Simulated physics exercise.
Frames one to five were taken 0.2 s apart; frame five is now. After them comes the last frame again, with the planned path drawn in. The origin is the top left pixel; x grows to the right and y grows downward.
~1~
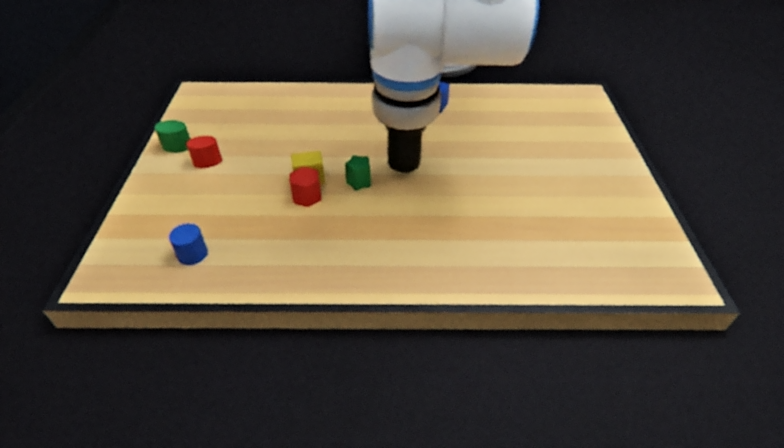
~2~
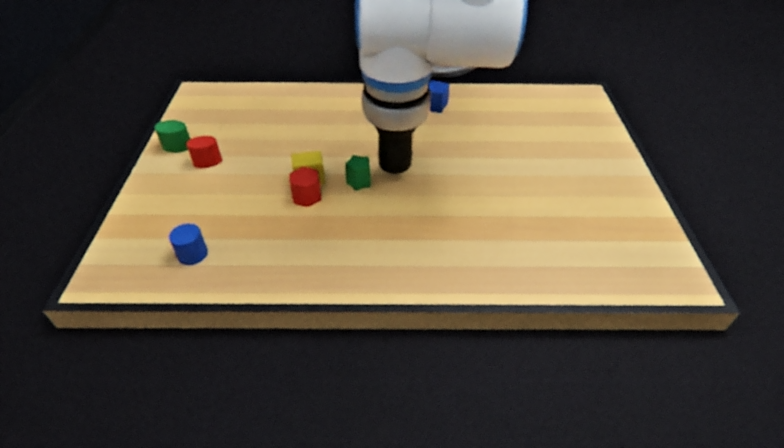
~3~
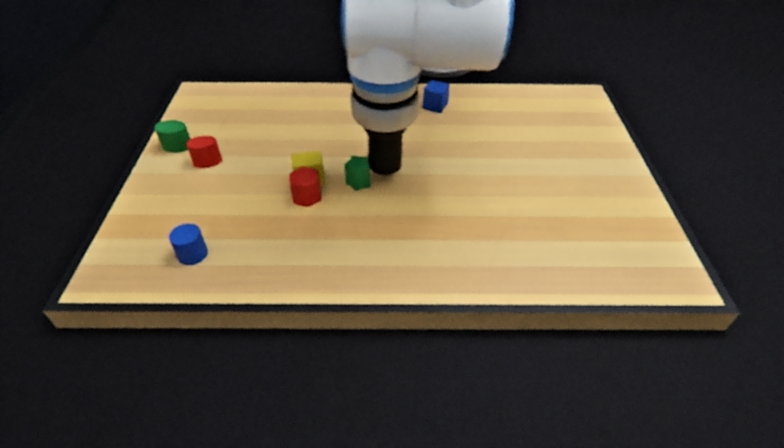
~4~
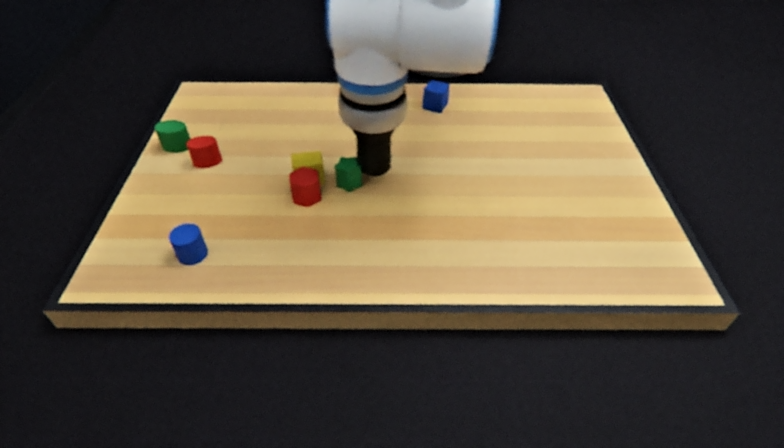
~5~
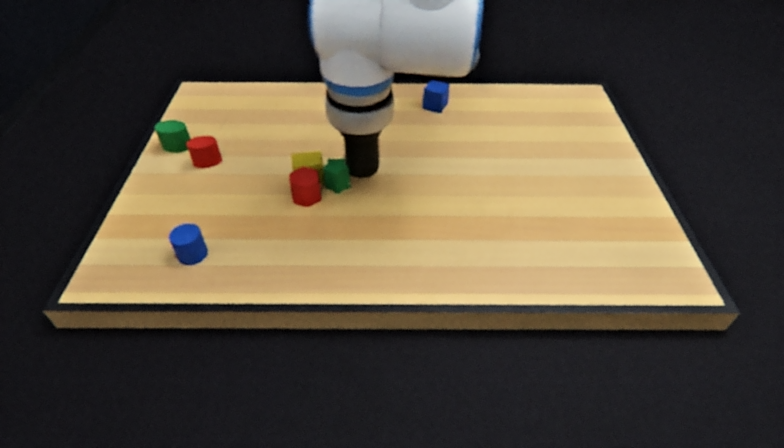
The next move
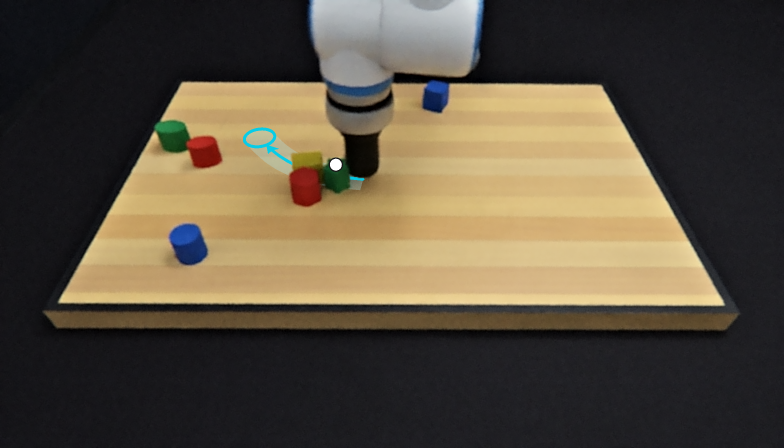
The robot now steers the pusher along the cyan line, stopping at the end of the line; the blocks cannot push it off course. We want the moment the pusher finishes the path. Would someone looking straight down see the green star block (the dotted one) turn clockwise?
The answer is no.
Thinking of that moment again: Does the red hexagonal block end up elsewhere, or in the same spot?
Displaced, by a centimetre or more.
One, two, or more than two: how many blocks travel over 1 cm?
Put simply, three or more blocks are moved more than 1 cm.
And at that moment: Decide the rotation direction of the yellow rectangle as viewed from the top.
It ends up turned clockwise.
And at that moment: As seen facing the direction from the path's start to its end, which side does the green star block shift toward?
The left-hand side.
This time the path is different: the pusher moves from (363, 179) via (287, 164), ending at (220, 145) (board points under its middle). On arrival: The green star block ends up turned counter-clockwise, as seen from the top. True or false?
The claim holds.
Drawn move, from (363, 179) over (318, 173) and (282, 158) to (260, 138); the dot is on the green star block.
On the path given first. One third of the way, pusher at (316, 161); red hexagonal block at (286, 183), turned 60° anticlockwise; yellow rectangle at (274, 155), turned 45° clockwise; green star block at (295, 165), turned 30° anticlockwise.
Two thirds of the way, pusher at (280, 147); red hexagonal block at (286, 183), turned 65° anticlockwise; yellow rectangle at (267, 156), turned 50° clockwise; green star block at (291, 165), turned 50° anticlockwise.
At the end, pusher at (257, 127); red elliptical block still; red hexagonal block at (286, 183), turned 65° anticlockwise; yellow rectangle at (267, 156), turned 50° clockwise; green star block at (291, 165), turned 50° anticlockwise.
